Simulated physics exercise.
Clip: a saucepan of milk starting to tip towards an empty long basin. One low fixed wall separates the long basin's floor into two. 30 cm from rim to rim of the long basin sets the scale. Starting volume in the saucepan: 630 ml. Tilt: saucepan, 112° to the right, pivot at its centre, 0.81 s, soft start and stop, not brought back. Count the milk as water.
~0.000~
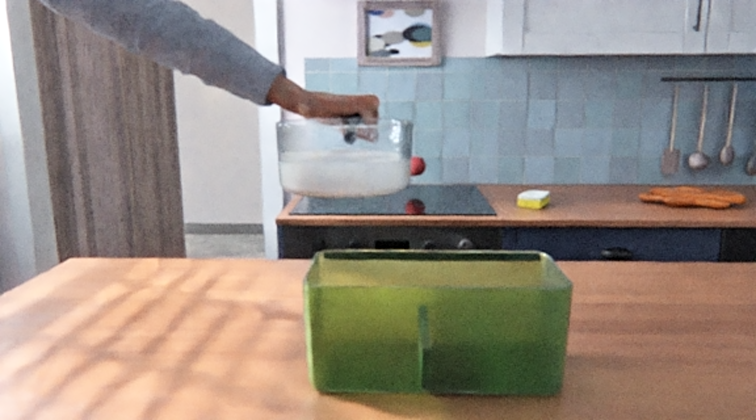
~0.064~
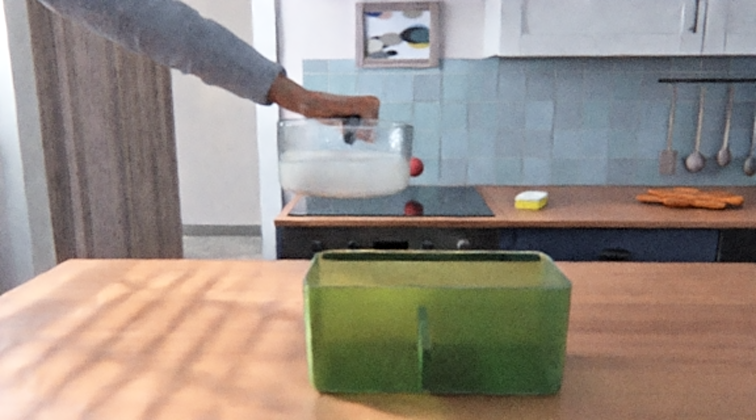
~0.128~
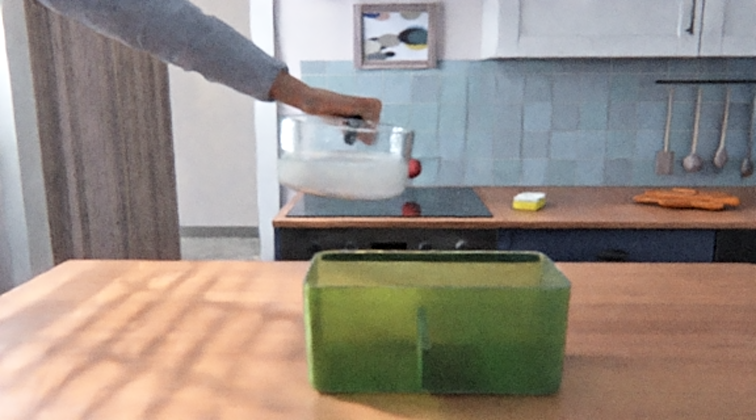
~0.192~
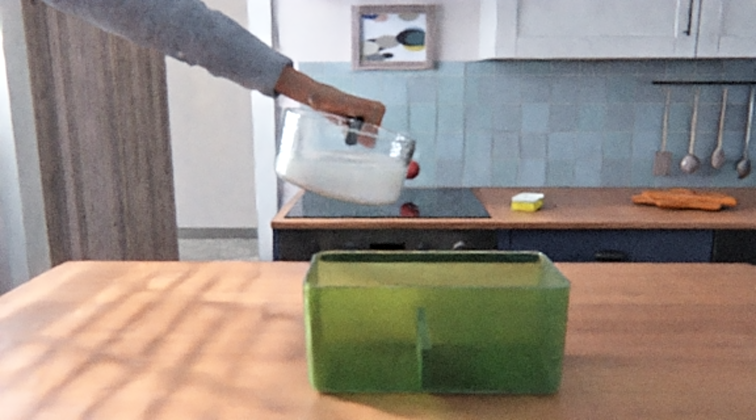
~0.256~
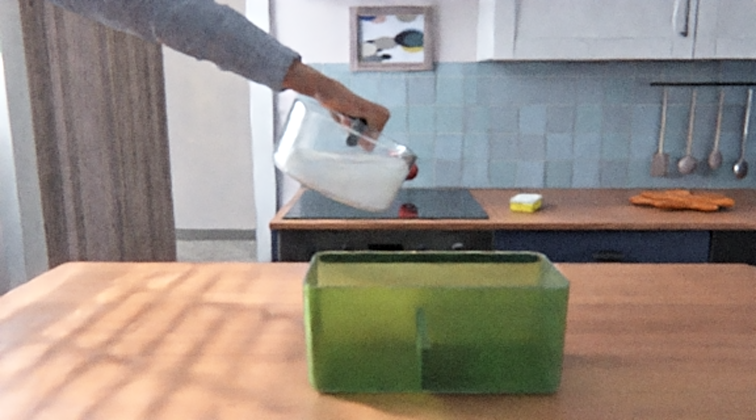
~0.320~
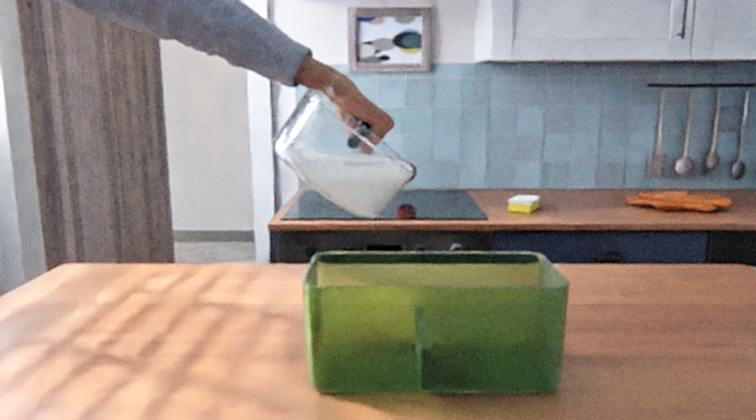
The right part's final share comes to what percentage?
It comes to roughly 61 %.
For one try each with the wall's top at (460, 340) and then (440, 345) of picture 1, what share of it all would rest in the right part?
Roughly 25 per cent, then 45 per cent.
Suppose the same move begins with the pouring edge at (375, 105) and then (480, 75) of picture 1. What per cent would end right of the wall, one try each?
Roughly 20 per cent the first time and 85 per cent the second.
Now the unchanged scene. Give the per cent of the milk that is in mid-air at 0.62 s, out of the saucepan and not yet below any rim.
It comes to about 32 percent.
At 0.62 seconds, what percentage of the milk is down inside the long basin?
I reckon close to 42 percent of it.
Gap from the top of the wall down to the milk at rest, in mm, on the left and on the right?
Left about 38 mm, right about 34 mm.
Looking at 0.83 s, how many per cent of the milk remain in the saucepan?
I reckon near 5 per cent still sits there.
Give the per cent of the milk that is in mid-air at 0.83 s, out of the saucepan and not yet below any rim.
In-air share: About 7 %.
Then, 0.62 s in, the tilt is 97° and 28 per cent is still to pour, 1 is left of the wall and 40 right of it.
Then, 0.83 s in, the tilt is 112° and 5 per cent is still to pour, 27 is left of the wall and 61 right of it.
Then, 1.06 s in, the tilt is 112° and 0 per cent is still to pour, 38 is left of the wall and 61 right of it.
Then, 1.31 s in, the tilt is 112° and 0 per cent is still to pour, 38 is left of the wall and 61 right of it.
Finally, 38 per cent lies left of the wall, 61 right of it and 1 outside.
